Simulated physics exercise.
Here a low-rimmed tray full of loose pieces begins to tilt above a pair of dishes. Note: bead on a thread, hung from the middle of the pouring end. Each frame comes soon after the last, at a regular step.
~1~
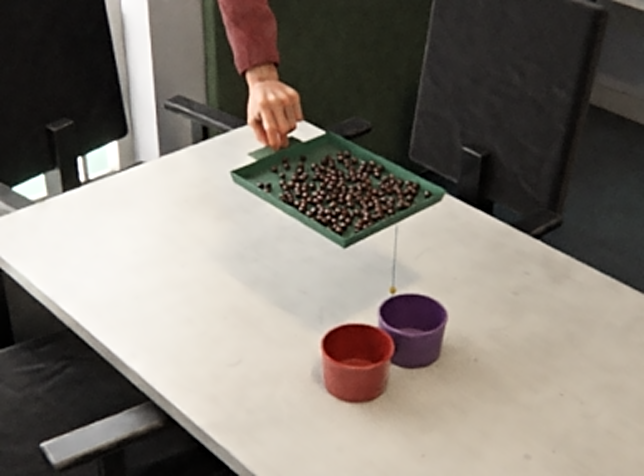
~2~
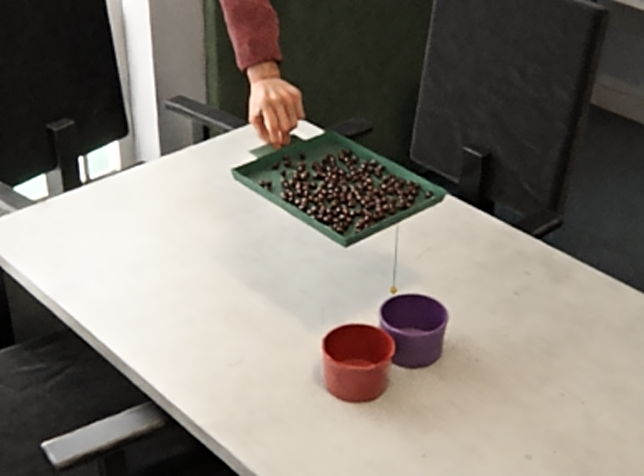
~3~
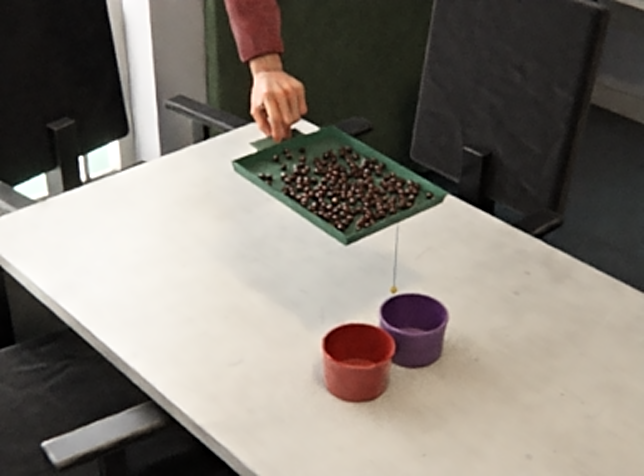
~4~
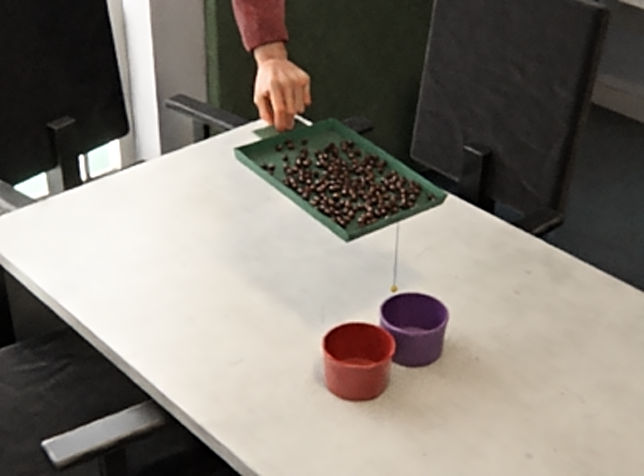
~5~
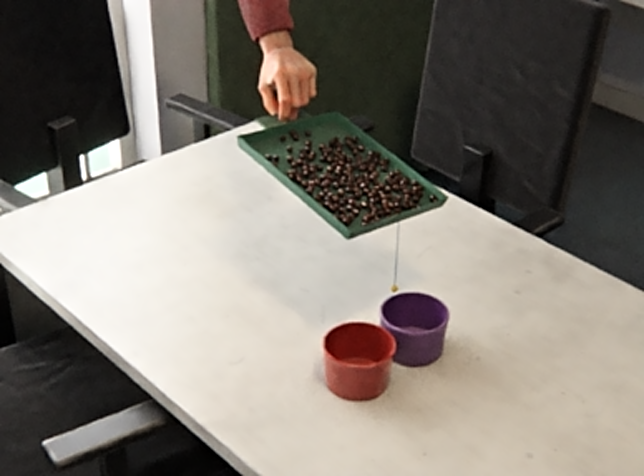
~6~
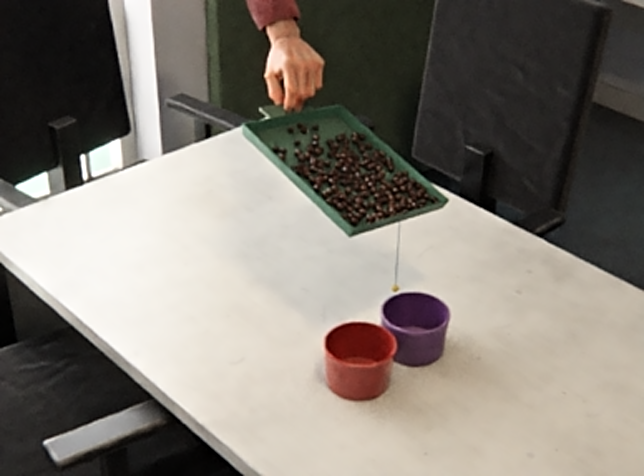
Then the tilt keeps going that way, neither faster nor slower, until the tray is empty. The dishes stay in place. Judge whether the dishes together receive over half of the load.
Most of the load will miss the dishes.
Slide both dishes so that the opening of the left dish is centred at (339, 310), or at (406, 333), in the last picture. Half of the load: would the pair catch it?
At the first place not half, at the second the smaller part.
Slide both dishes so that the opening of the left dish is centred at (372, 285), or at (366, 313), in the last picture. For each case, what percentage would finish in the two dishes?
It works out to 20 percent and then 60 percent.
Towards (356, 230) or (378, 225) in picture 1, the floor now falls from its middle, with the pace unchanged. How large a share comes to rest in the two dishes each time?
70 %, give or take, and then 80 %.
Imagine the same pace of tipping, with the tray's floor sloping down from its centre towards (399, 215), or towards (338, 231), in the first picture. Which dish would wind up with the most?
I'd say the one to the right first, then the one to the left.
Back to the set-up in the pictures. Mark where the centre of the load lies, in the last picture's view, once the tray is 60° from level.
Roughly at (419, 198).
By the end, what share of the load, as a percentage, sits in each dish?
Final share: Left dish at 0 per cent, right dish at 0 per cent.
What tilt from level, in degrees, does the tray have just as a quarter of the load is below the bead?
About 75 degrees.
Soon, tray tipped steeply; most on the tray; a stray few outside both; a small part in the air.
A while on, tray tipped right over; a small part on the tray; a stray few in the right dish; most outside both; a small part in the air.
Towards the end, tray tipped past a quarter turn; a small part in the right dish; nearly all outside both.
Finally, tray tipped past a quarter turn; none in the left dish; a small part in the right dish; nearly all outside both.
